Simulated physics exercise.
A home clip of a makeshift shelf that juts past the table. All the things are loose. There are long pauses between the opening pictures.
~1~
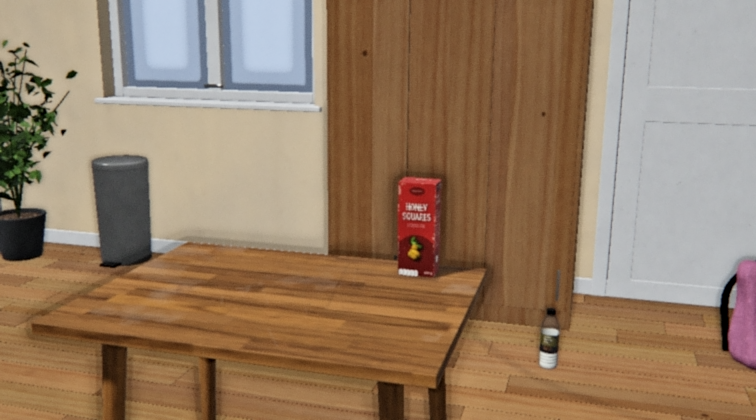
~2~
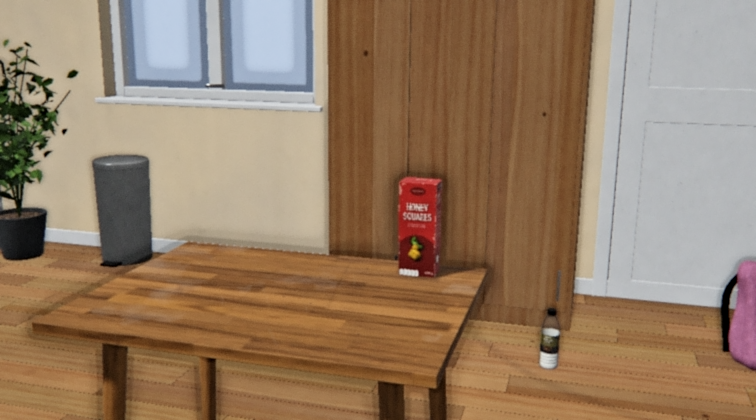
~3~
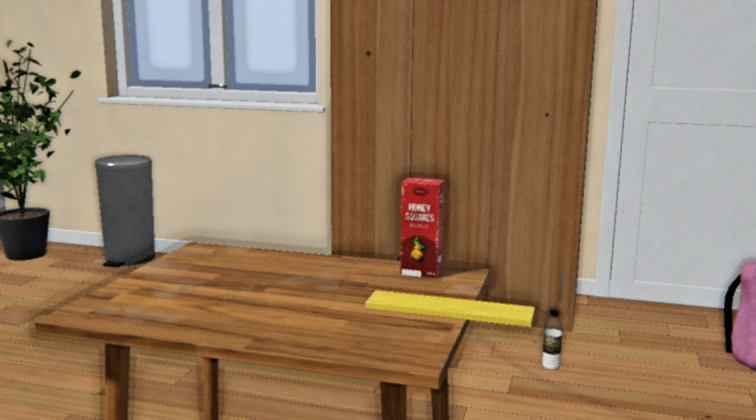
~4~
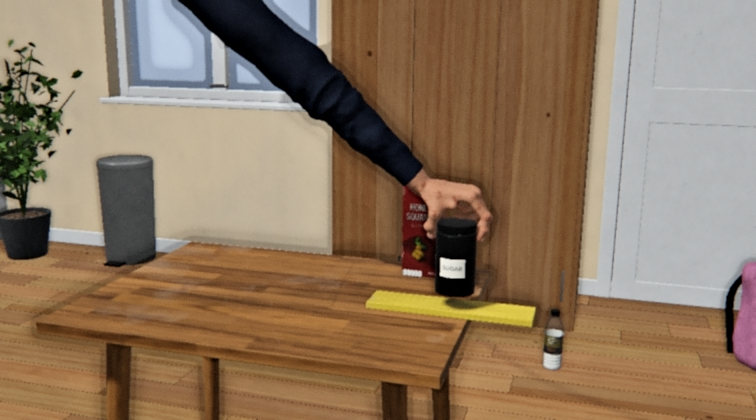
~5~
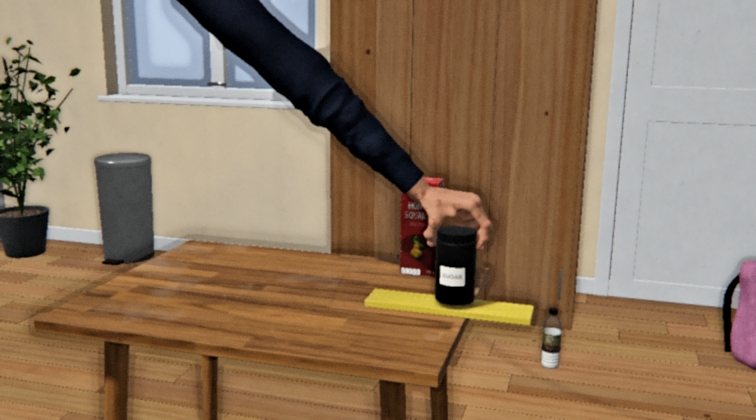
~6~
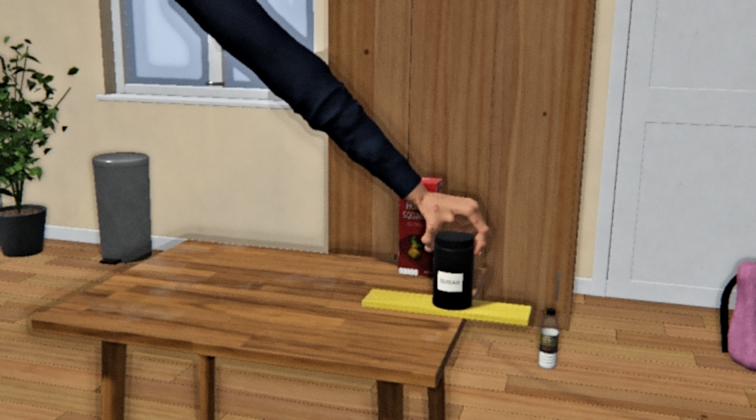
A yellow plank appeared on the wooden table, sticking out past its right edge near a red box, and then a hand lowered a black jar onto the plank and kept hold of it.
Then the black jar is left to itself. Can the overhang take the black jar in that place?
In the end the plank holds.
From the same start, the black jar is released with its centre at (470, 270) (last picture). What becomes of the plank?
Then it keeps its balance.
Then, 0.50 s past the last view, nothing moves.
Then, 1.30 s past the last view, black jar resting near (453, 270).
Finally, all 3 still in place. Final places as the last picture's camera would see them, black jar near (453, 270). The plank keeps its balance.
